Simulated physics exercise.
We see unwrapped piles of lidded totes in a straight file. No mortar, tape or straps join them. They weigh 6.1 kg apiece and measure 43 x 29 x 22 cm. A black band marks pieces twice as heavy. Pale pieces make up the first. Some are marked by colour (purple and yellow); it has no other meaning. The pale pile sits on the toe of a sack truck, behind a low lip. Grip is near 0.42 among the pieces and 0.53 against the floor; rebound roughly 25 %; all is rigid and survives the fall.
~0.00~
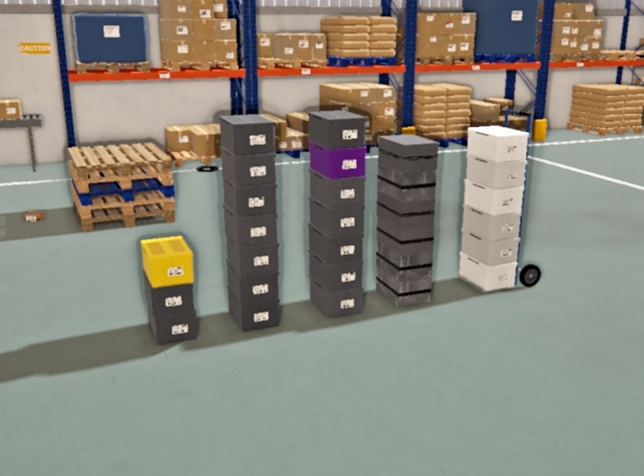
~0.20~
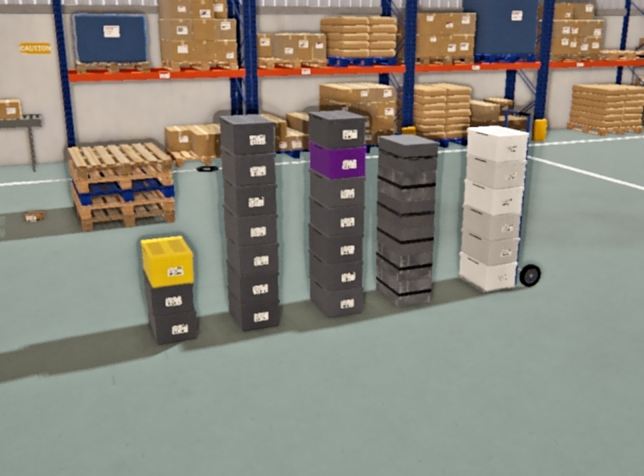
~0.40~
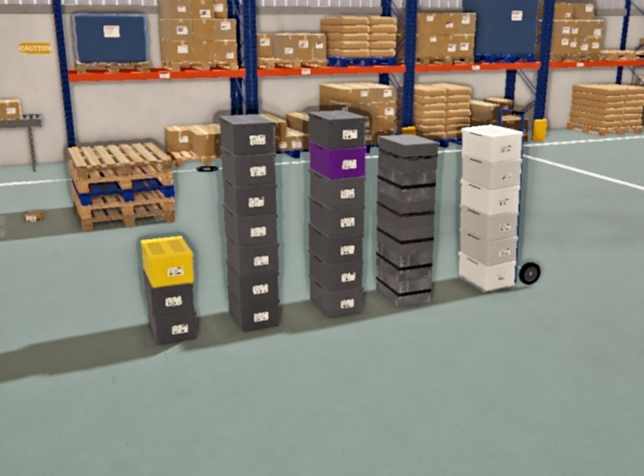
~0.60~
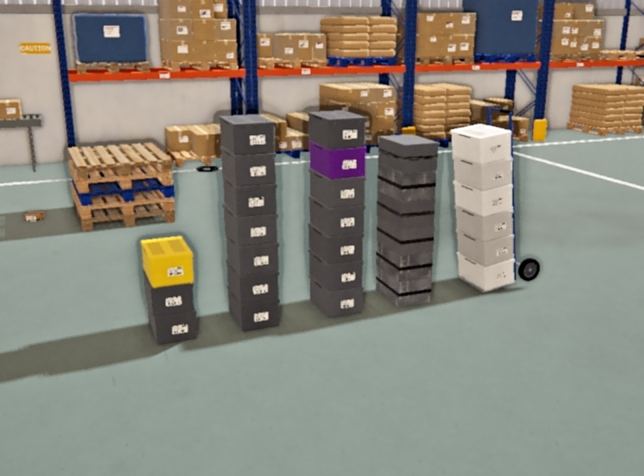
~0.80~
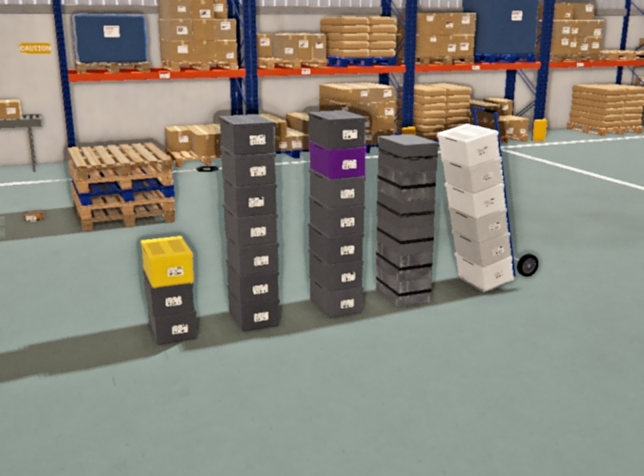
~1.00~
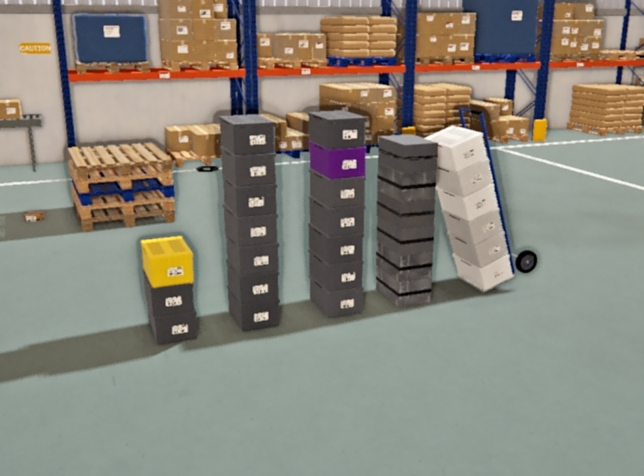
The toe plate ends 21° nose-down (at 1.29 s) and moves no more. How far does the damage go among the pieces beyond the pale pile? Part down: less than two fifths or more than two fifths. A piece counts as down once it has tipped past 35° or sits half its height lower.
It comes to less than two fifths.
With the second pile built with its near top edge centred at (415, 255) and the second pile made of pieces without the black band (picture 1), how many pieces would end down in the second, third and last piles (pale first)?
Then second 0, third 0, last 0.
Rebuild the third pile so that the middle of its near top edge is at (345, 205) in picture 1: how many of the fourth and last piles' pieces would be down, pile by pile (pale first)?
Then fourth 0, last 0.
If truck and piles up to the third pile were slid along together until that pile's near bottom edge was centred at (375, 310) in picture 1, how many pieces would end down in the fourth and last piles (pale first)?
Then fourth 0, last 0.
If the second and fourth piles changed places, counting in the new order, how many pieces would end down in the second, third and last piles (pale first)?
In that case second 7, third 7, last 3.
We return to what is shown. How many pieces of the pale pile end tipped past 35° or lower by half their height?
0 pale pieces.
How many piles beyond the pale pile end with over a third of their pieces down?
0 of them.
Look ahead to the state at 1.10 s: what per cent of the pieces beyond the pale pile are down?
By then 0 per cent.
By 1.10 s, 0 of the pale pile down; none of the 23 other totes down.
By 1.30 s, 0 of the pale pile down; none of the 23 other totes down, 1 disturbed.
When it is over (2.3 s), 0 of the pale pile down; none of the 23 other totes down, 2 disturbed; purple tote unmoved; yellow tote unmoved. That is 0 per cent. In pixels of the last frame, middles, purple tote near (337, 158), yellow tote near (167, 261).
